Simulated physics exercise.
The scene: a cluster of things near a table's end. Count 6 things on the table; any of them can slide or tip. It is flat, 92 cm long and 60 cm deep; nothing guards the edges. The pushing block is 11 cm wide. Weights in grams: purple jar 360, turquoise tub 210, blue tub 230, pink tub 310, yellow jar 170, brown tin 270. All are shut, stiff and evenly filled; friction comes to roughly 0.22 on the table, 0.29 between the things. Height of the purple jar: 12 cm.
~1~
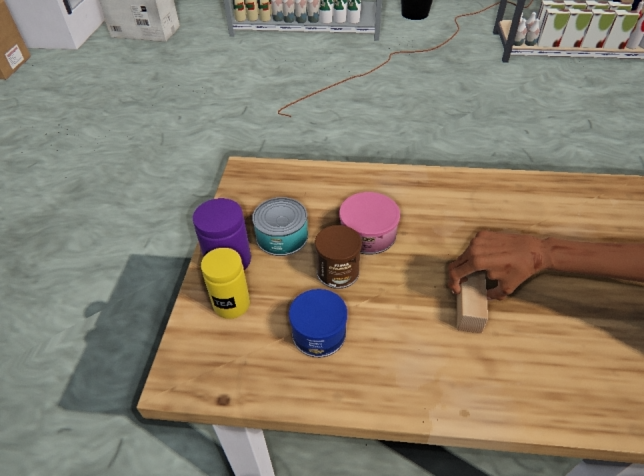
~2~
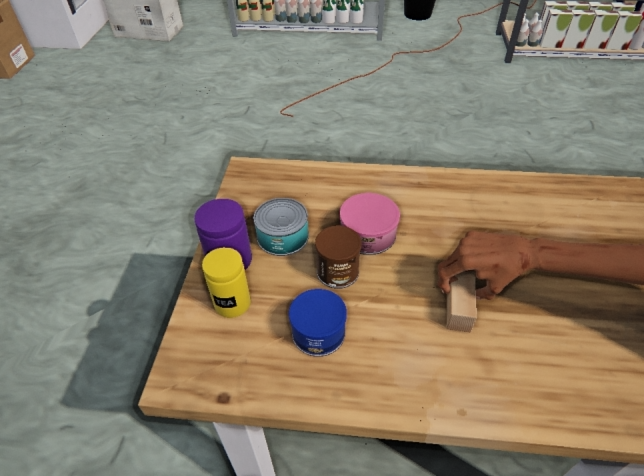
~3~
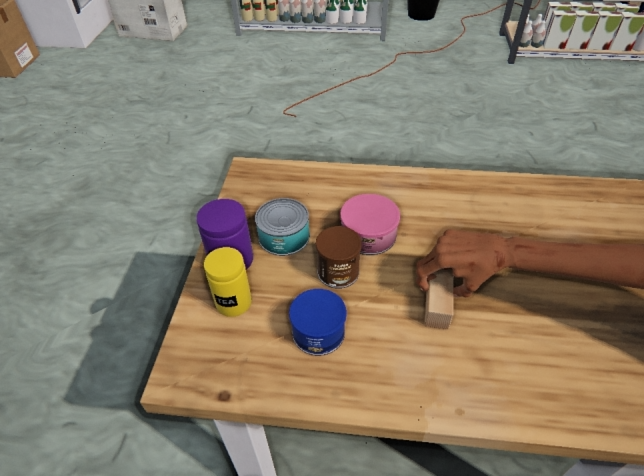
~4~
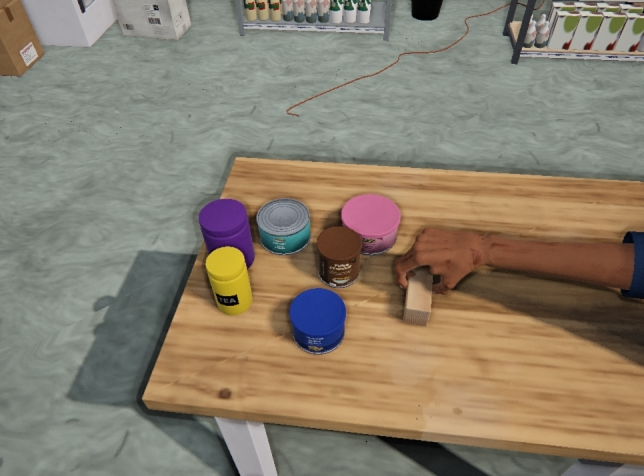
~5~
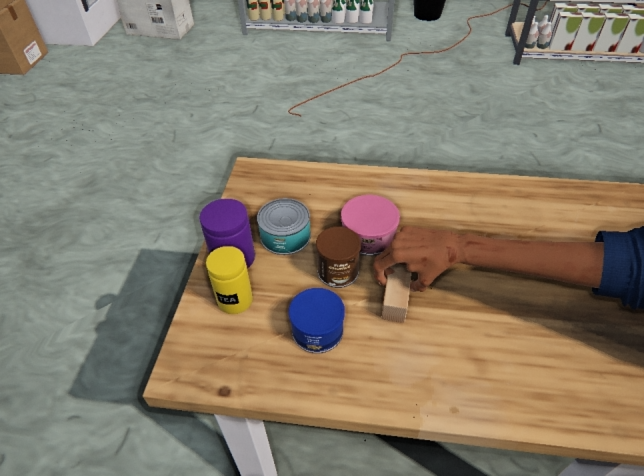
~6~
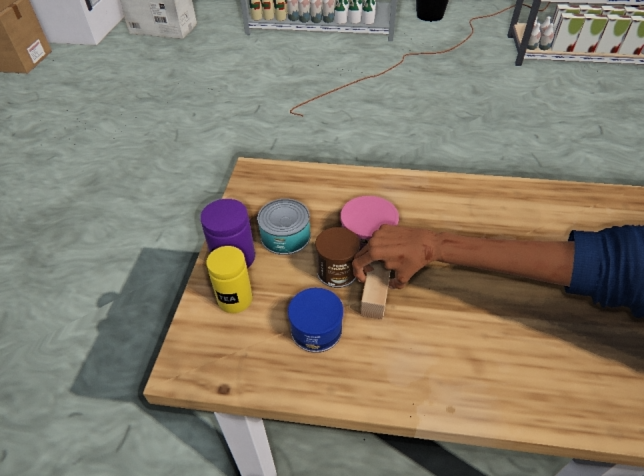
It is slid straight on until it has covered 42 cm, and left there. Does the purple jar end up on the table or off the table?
The purple jar drops to the floor.
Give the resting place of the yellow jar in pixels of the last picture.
Near (193, 283).
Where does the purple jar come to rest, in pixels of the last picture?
At about (200, 391).
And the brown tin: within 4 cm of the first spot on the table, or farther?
The brown tin gets shifted.
Then, 0.70 s past the last view, block slid 27 cm; brown tin shifted 10 cm.
Then, 1.30 s past the last view, block slid 37 cm; purple jar now off the table; brown tin shifted 20 cm; yellow jar shifted 2 cm.
Then, 1.60 s past the last view, block slid 42 cm; brown tin shifted 25 cm; yellow jar shifted 6 cm.
Then, 1.80 s past the last view, as before.
Finally, off the table, purple jar; not toppled but over 4 cm from the start, yellow jar and brown tin; the other 3 still in place (within 4 cm). Final places as that camera would see them, purple jar near (200, 391).
